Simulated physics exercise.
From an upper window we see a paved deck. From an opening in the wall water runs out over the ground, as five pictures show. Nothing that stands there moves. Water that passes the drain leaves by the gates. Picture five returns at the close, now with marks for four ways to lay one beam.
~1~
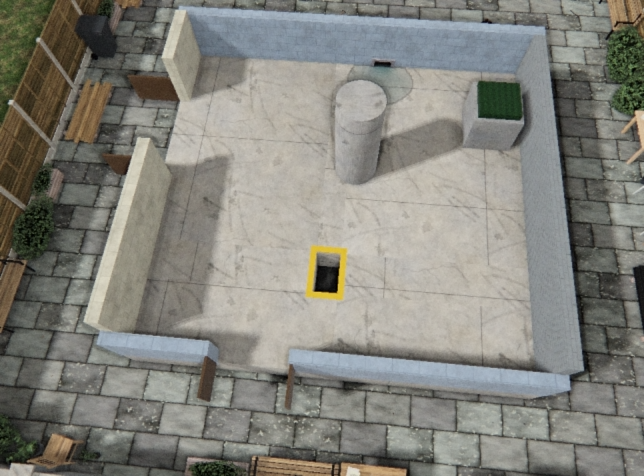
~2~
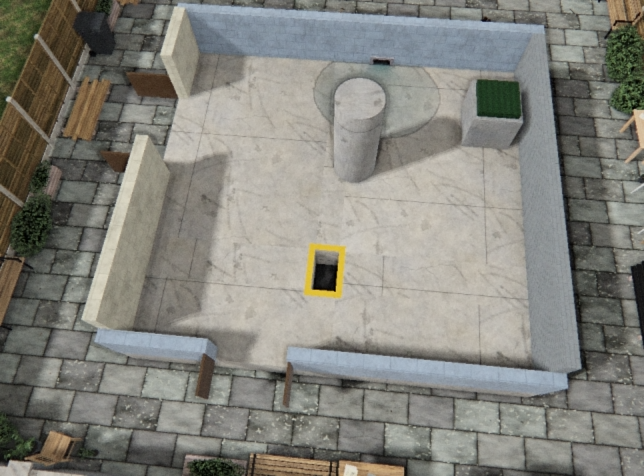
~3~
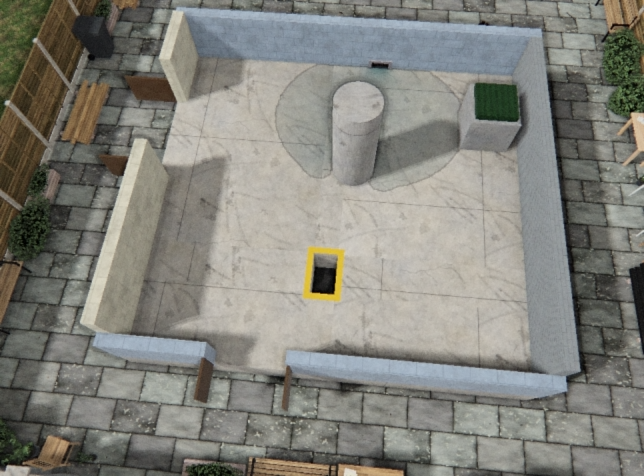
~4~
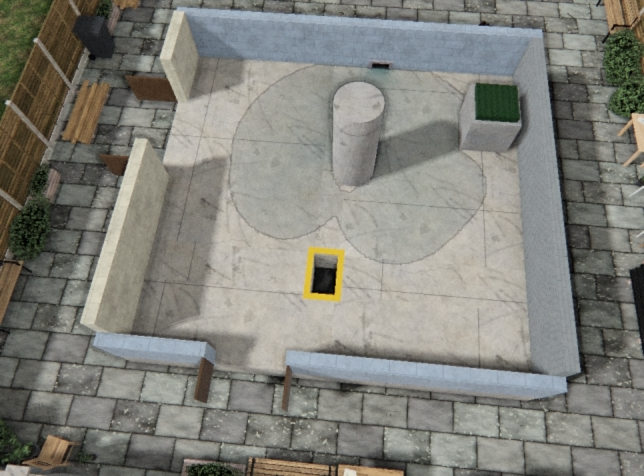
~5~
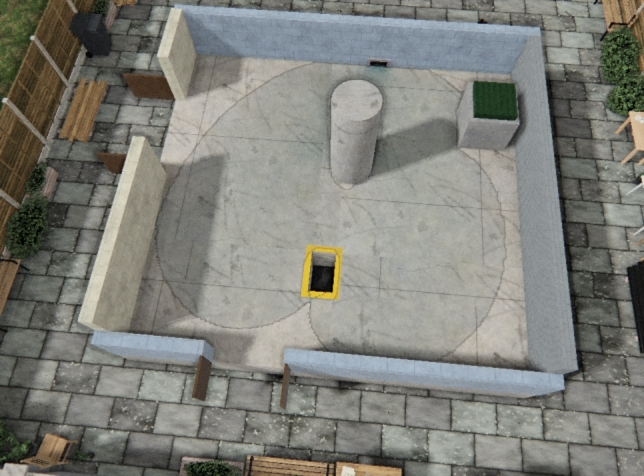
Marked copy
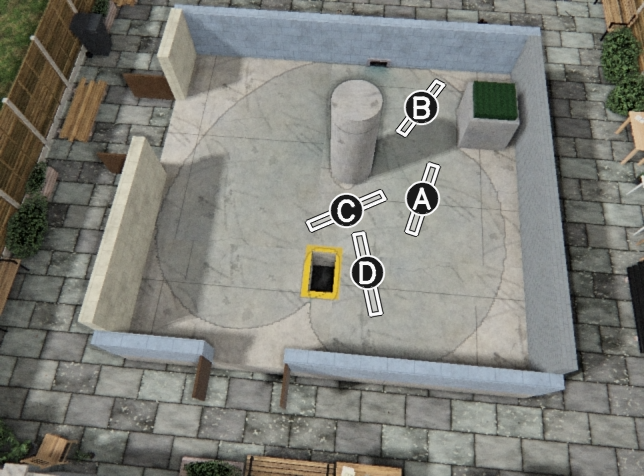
At first, a small patch of water lies by the outfall in the far wall of a paved deck, behind a round pillar. The water spreads around both sides of the pillar in two rounded lobes, which meet in front of it, then widens across most of the floor and reaches the yellow-edged drain.
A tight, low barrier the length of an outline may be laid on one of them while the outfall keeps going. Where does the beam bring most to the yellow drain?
The best place is A.
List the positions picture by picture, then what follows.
In the first frame, outfall at (383, 63); yellow drain at (327, 272); open gate at (256, 353); open gate at (181, 137); 3 % of the ground under water, visible out to (392, 96); yellow drain still dry.
In the second frame, 10 % of the ground under water, visible out to (394, 136); yellow drain still dry.
In the third frame, 20 % of the ground under water, visible out to (393, 186); yellow drain still dry.
In the fourth frame, 38 % of the ground under water, visible out to (399, 261); yellow drain still dry.
In the fifth frame, 67 % of the ground under water, visible out to (181, 295); yellow drain taking water.
In white, A from (411, 232) to (433, 165); B from (401, 132) to (439, 83); C from (309, 226) to (382, 195); D from (358, 233) to (375, 313).
For place A, about 24 % of the stream goes into the yellow drain, about 72 % out by the gates.
For place B, about 19 % of the stream goes into the yellow drain, about 78 % out by the gates.
For place C, about 17 % of the stream goes into the yellow drain, about 80 % out by the gates.
For place D, about 19 % of the stream goes into the yellow drain, about 77 % out by the gates.
